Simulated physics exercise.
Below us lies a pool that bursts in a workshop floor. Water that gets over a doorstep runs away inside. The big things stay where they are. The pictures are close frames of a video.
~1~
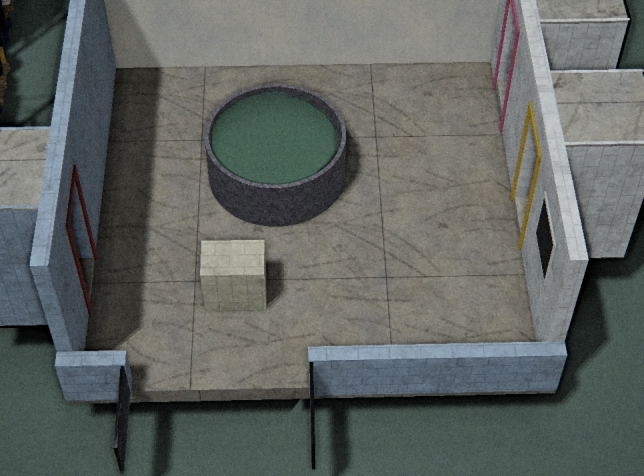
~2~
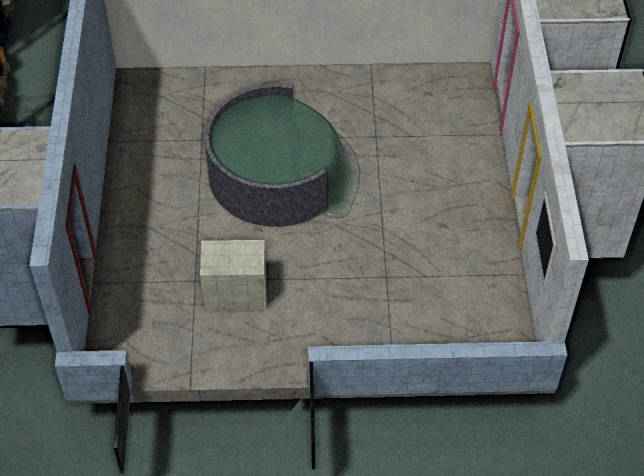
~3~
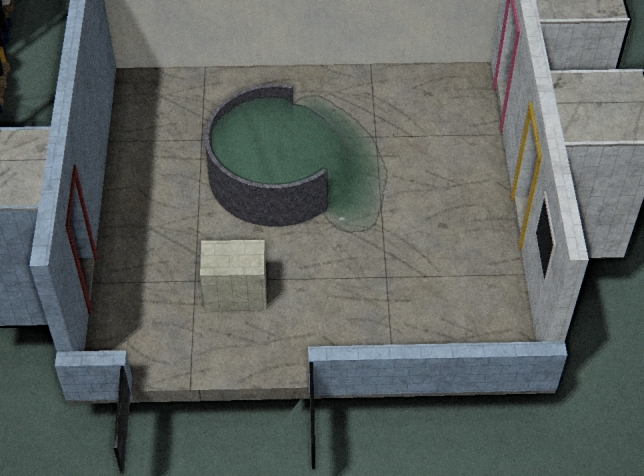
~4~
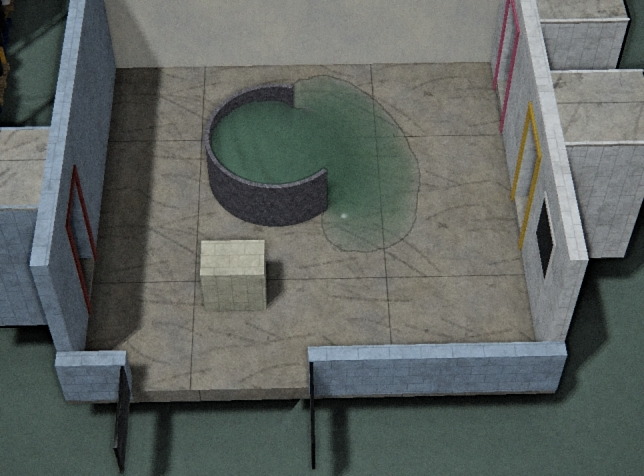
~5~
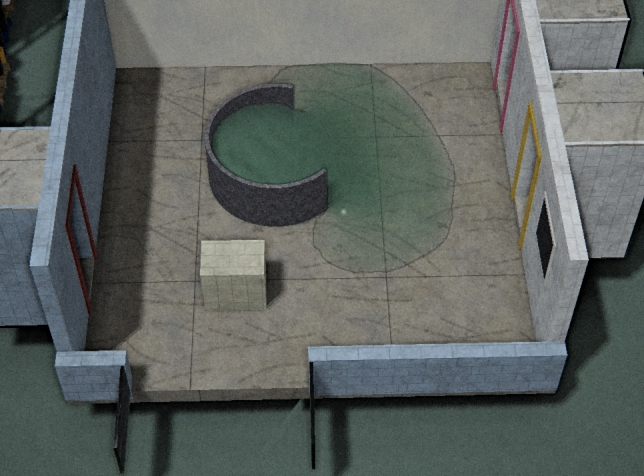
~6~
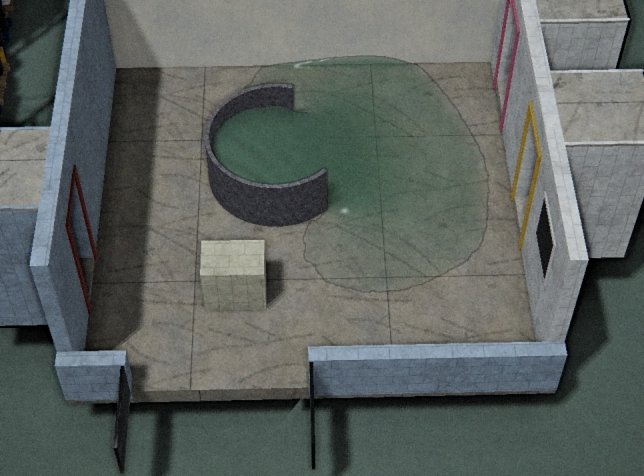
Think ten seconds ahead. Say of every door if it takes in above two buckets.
The pink door lets in a lot; the red door admits no more than that; the yellow door lets in a lot.
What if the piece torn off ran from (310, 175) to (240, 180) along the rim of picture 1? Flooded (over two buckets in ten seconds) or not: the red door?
The red door takes more.
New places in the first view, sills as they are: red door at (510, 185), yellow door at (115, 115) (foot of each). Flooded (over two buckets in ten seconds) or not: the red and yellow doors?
Then: Red door goes over, yellow door stays under.
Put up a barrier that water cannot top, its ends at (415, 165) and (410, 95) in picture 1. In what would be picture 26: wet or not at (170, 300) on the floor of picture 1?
There: Not flooded.
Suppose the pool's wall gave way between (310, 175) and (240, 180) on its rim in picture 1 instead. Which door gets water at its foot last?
I say the one in pink.
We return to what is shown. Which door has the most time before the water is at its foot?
It is the red-painted one.
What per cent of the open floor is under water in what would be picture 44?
Some 85 per cent.
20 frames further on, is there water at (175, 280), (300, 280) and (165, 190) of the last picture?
In turn: Dry, no water, free of water.
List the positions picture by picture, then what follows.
The pool at (276, 137) is whole and still, in the first picture.
The front is at a hidden place, out from the gap at (338, 147), in the second picture.
The front is at a hidden place, out from the gap at (338, 149), in the third picture.
Water pours out at (338, 152) and has run to (313, 81), in the fourth picture.
Water pours out at (338, 153) and has run to (395, 264), in the fifth picture.
Water pours out at (338, 153) and has run to (458, 260), in the sixth picture.
A moment on, water covers 45 % of the floor; the pink door wet at the sill, nothing in, the red door not reached, the yellow door over two buckets in.
Next, water covers 45 % of the floor; the pink door over two buckets in, the red door not reached, the yellow door over two buckets in.
Then, water covers 55 % of the floor; the pink door far over two buckets in, the red door not reached, the yellow door far over two buckets in.
Later, water covers 85 % of the floor; the pink door far over two buckets in, the red door not reached, the yellow door far over two buckets in.
In the end, water covers 100 % of the floor; the pink door far over two buckets in, the red door under two buckets in, the yellow door far over two buckets in.
